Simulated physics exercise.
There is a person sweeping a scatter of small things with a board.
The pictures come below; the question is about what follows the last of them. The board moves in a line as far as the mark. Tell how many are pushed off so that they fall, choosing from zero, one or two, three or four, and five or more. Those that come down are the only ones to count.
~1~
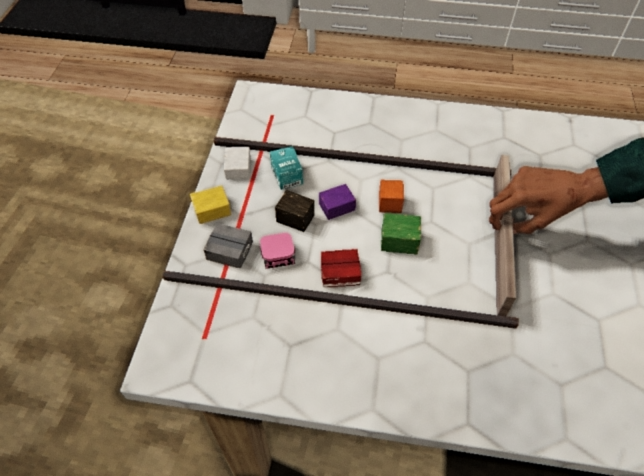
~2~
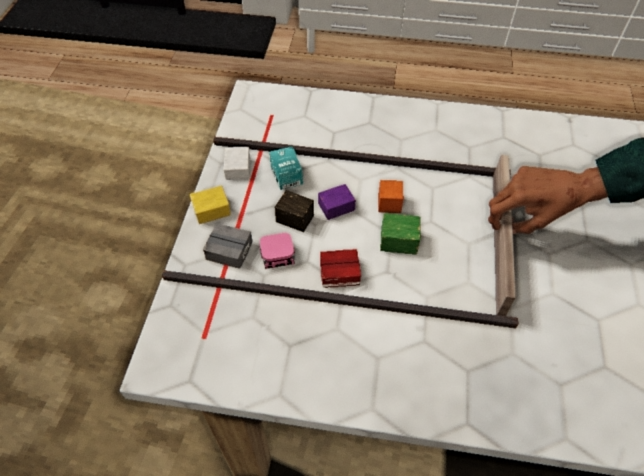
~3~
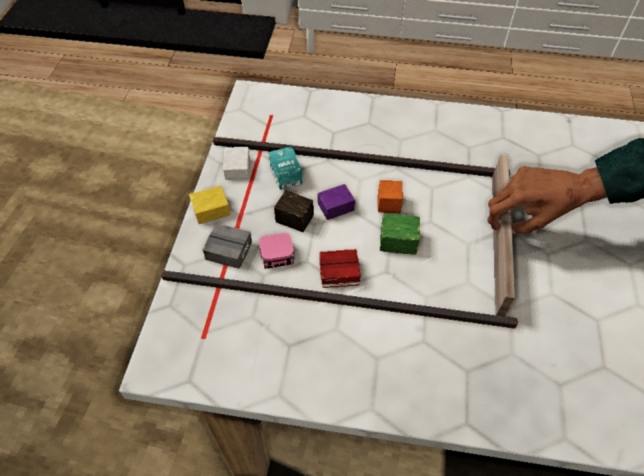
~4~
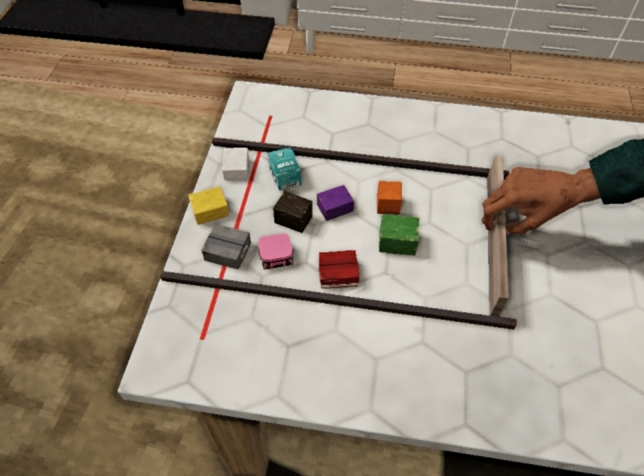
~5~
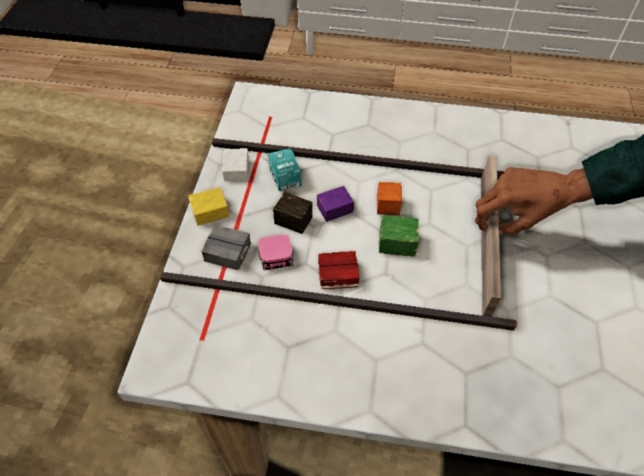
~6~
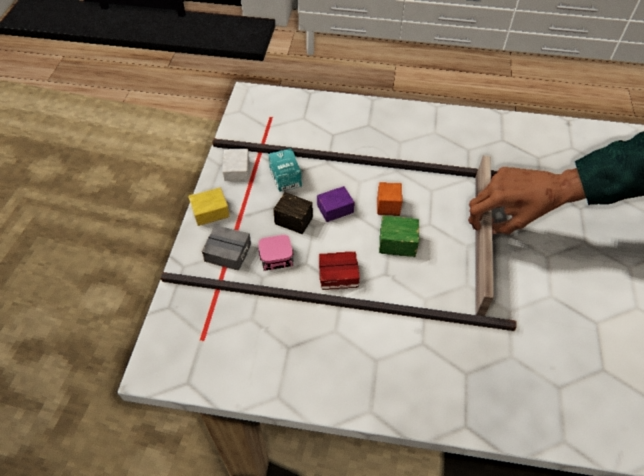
The count is three or four.
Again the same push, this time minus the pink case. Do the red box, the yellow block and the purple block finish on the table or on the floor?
The red box survives; the yellow block is lost; the purple block remains up.
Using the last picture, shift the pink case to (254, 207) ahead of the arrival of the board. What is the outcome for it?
From that start, the object then does not stay.
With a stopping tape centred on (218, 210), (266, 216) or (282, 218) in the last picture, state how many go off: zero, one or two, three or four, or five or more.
Taking the places one by one, it comes to at least five; one to two; none at all.
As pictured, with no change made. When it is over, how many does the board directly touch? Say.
I count 3 of them.
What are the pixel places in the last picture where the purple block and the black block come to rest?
Final positions - purple block around (210, 192), black block around (186, 212).
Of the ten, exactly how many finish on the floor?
Count: 3.
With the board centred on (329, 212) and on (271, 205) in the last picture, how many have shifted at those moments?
By then 6, and 10.
A little later, none off yet; yellow block at rest near (209, 207); white block at rest near (236, 165); grey box at rest near (227, 247).
Next, none off yet; yellow block shifted about its own width near (189, 202); white block moving near (228, 164); grey box shifted about its own width near (179, 241).
When it is over, the number that fall off is three or four; down, grey box, white block and yellow block.
